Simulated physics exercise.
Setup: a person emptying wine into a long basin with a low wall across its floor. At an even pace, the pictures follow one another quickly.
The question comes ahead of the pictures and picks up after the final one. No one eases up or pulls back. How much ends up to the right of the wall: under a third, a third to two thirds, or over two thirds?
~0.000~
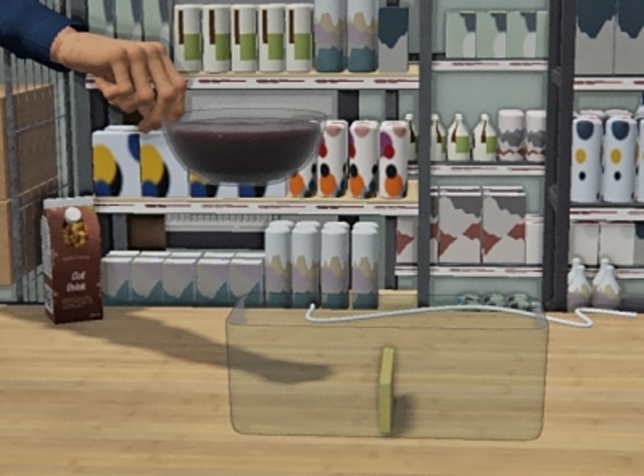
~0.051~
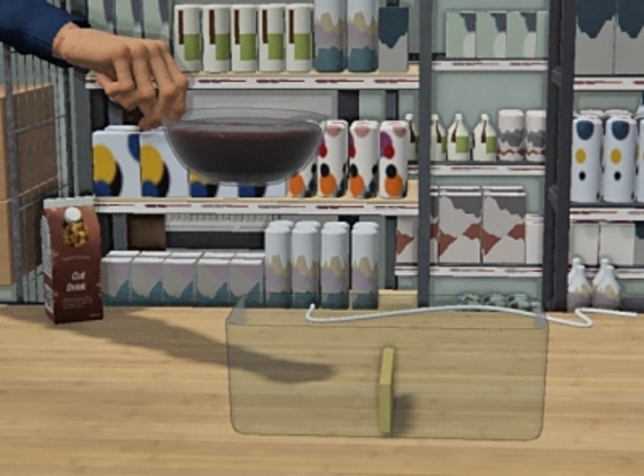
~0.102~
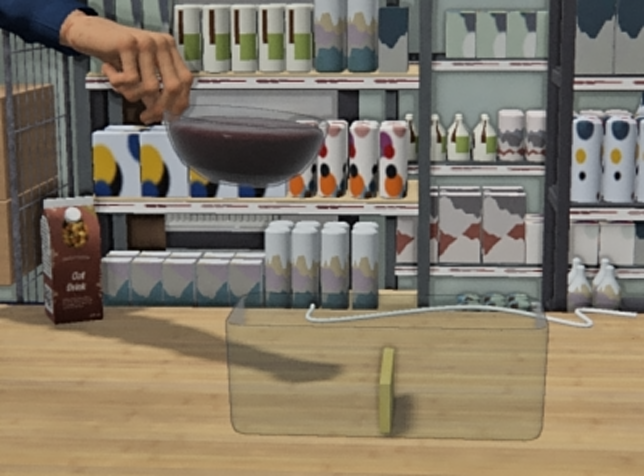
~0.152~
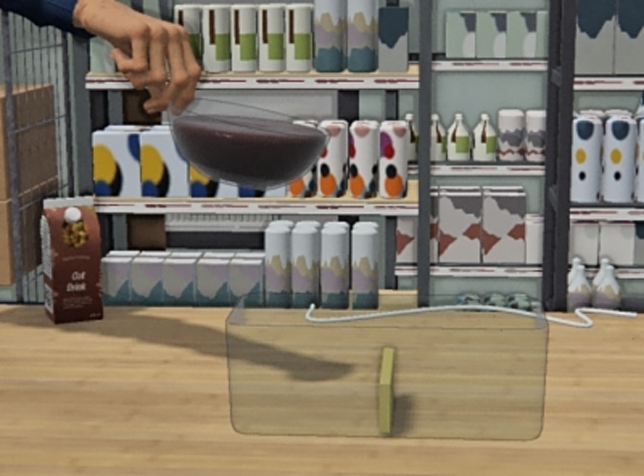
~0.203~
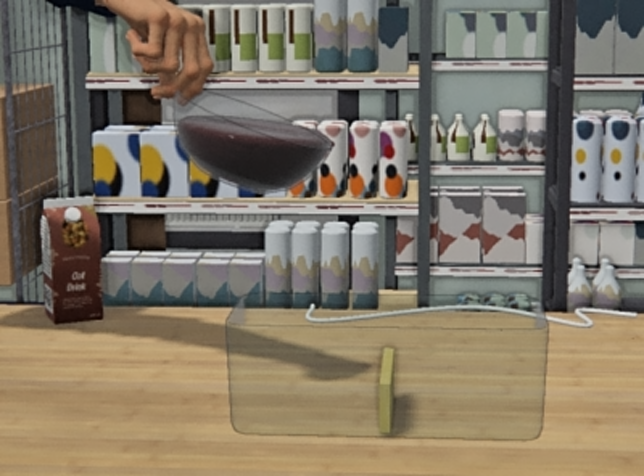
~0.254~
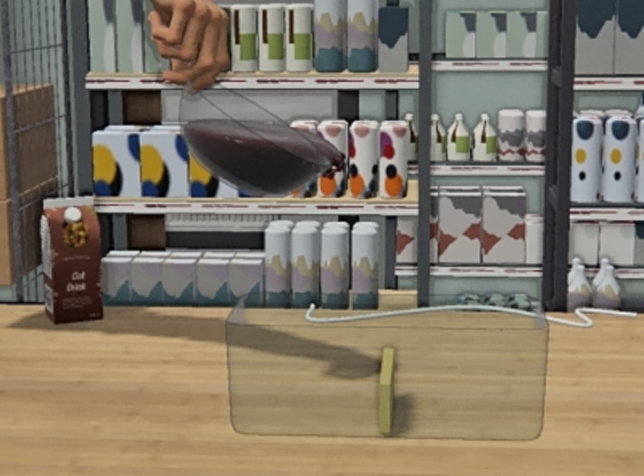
A third to two thirds.
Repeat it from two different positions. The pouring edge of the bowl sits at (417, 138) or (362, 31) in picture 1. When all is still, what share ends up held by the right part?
Close to 75 % for the first start and close to 70 % for the second.
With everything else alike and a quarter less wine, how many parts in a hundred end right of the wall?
Roughly 35 percent.
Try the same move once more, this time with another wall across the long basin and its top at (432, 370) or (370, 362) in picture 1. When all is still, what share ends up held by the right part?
In order, some 10 and 60 in a hundred.
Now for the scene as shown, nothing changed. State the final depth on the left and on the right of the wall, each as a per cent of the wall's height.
I'd put the left at about 40 and the right at about 30.
A moment on, the bowl is tipped on its side and 8 per cent is still to pour, 10 is left of the wall and 32 right of it.
Next, the bowl is tipped right over and 0 per cent is still to pour, 47 is left of the wall and 40 right of it.
Then the bowl is tipped right over and 0 per cent is still to pour, 48 is left of the wall and 42 right of it.
Later the bowl is tipped right over and 0 per cent is still to pour, 48 is left of the wall and 43 right of it.
Finally, 48 per cent lies left of the wall, 43 right of it and 9 outside.
